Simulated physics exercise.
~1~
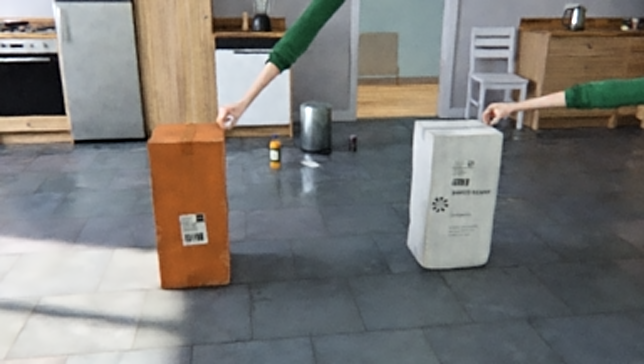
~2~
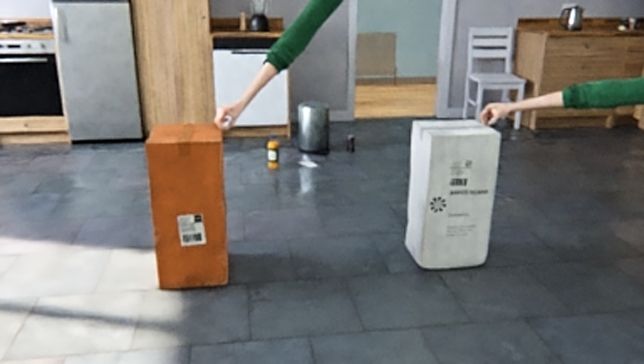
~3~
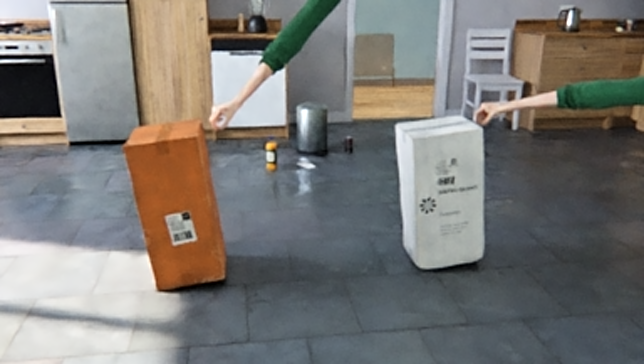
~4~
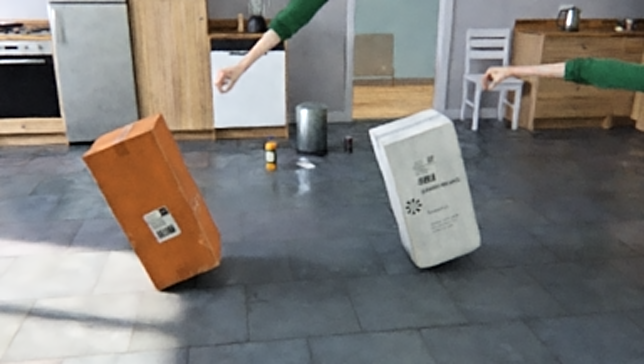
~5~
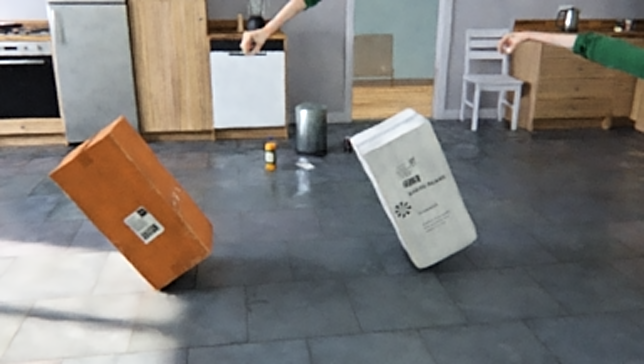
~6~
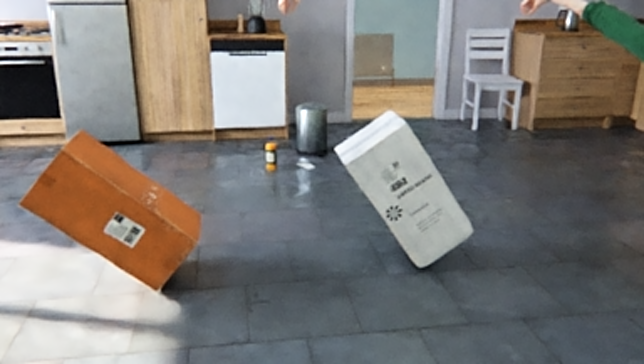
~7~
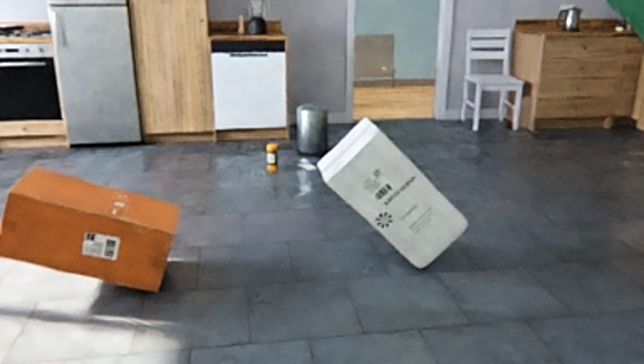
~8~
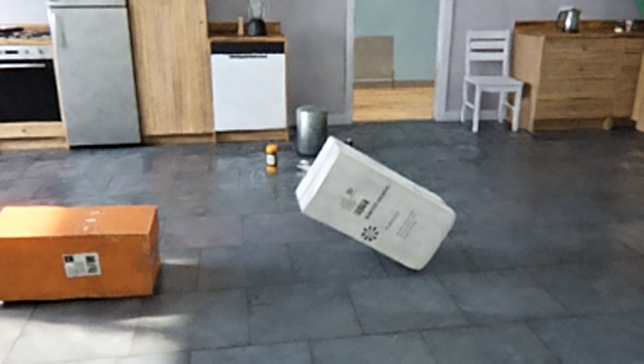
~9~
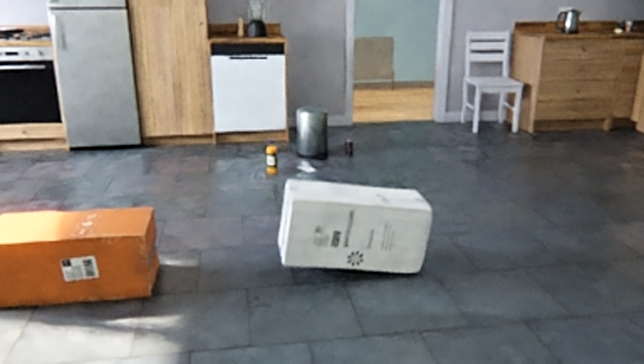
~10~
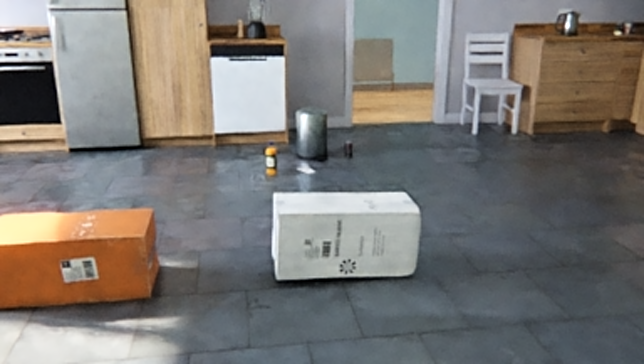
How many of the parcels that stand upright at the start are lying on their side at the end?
Two of them are, the orange parcel and the white parcel.
